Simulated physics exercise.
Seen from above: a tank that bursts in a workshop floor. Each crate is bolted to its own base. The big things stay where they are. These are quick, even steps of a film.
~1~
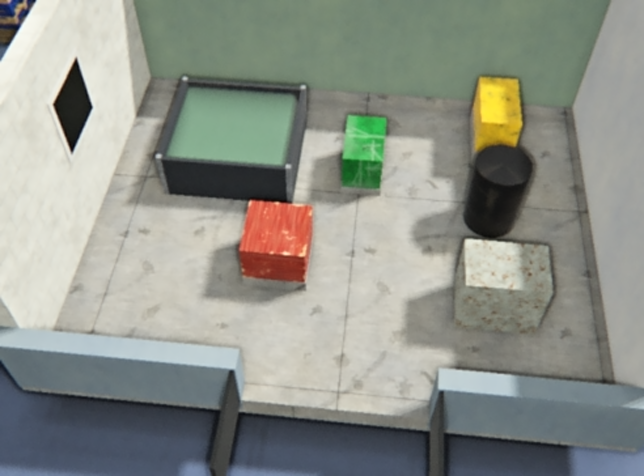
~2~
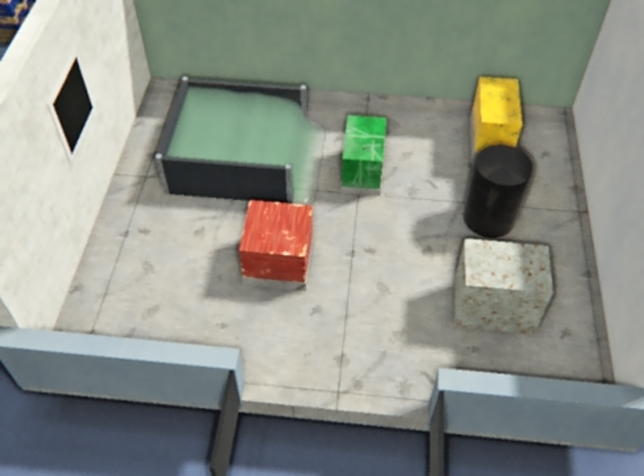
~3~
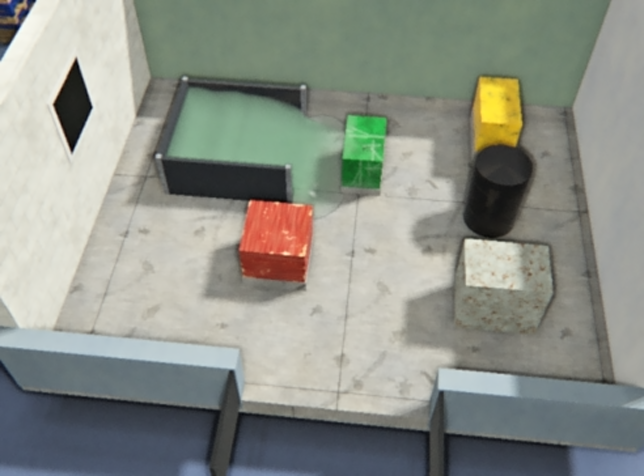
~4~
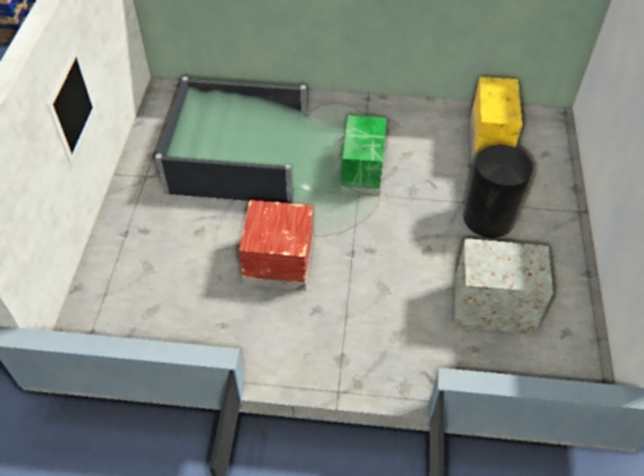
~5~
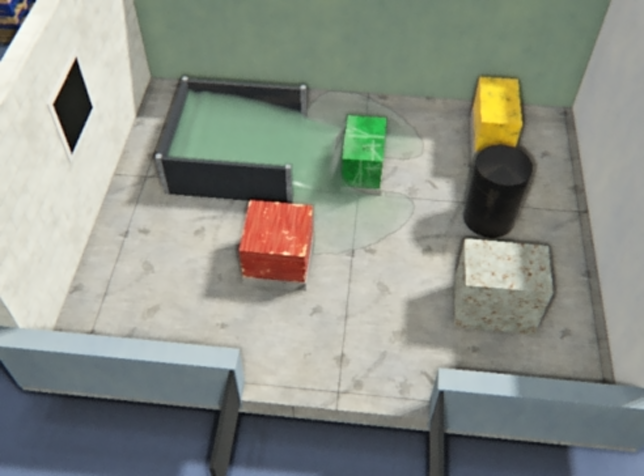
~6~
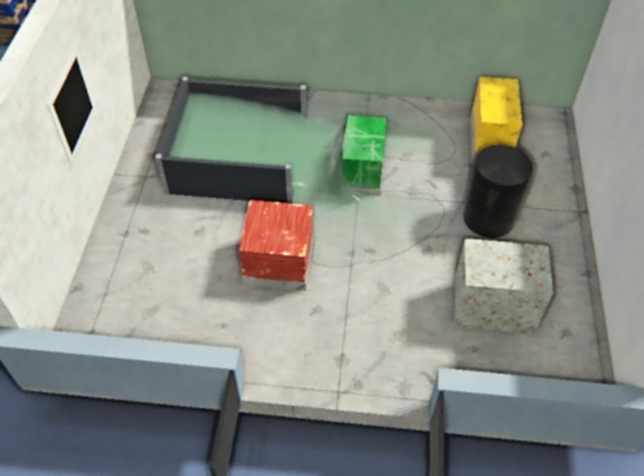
A tank of greenish water on a workshop floor burst open on its right side, and the water poured out, spreading in a thin sheet around the green block and across the floor.
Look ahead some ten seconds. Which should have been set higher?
One by one: The red crate escapes dry; the green crate is wetted; the yellow crate escapes dry.
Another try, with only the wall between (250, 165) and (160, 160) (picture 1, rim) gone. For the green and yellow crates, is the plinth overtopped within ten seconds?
My reading: The green one stays dry; the yellow one keeps dry.
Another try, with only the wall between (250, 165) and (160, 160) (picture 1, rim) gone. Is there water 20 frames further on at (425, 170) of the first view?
There: Clear.
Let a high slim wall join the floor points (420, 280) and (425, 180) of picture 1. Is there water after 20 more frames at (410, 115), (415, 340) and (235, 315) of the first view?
As listed: Under water, wet, free of water.
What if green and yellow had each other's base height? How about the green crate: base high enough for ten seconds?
One by one: The green crate is soaked.
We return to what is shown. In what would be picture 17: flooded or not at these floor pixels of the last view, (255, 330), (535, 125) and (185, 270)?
In turn: Clear, wet, no water.
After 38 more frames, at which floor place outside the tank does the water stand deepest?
At about (578, 413).
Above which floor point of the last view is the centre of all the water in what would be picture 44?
I would point to (391, 210).
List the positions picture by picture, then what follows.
Still water in the tank at (235, 126), in the first frame.
Water pours out at (295, 152) and has run to a hidden place, in the second frame.
The front is at (318, 212), out from the gap at (295, 153), in the third frame.
Water pours out at (295, 154) and has run to (368, 209), in the fourth frame.
The front is at (415, 139), out from the gap at (295, 155), in the fifth frame.
Water pours out at (295, 155) and has run to (448, 147), in the sixth frame.
A moment on, water covers 30 % of the floor; the red crate water round its plinth, the green crate water round its plinth, the yellow crate water round its plinth.
Next, water covers 50 % of the floor; the red crate water round its plinth, the green crate water round its plinth, the yellow crate water round its plinth.
Then, water covers 70 % of the floor; the red crate water round its plinth, the green crate water round its plinth, the yellow crate water round its plinth.
Later, water covers 80 % of the floor; the red crate water round its plinth, the green crate water round its plinth, the yellow crate water round its plinth.
In the end, water covers 95 % of the floor; the red crate stayed above the water, the green crate was topped, the yellow crate stayed above the water.
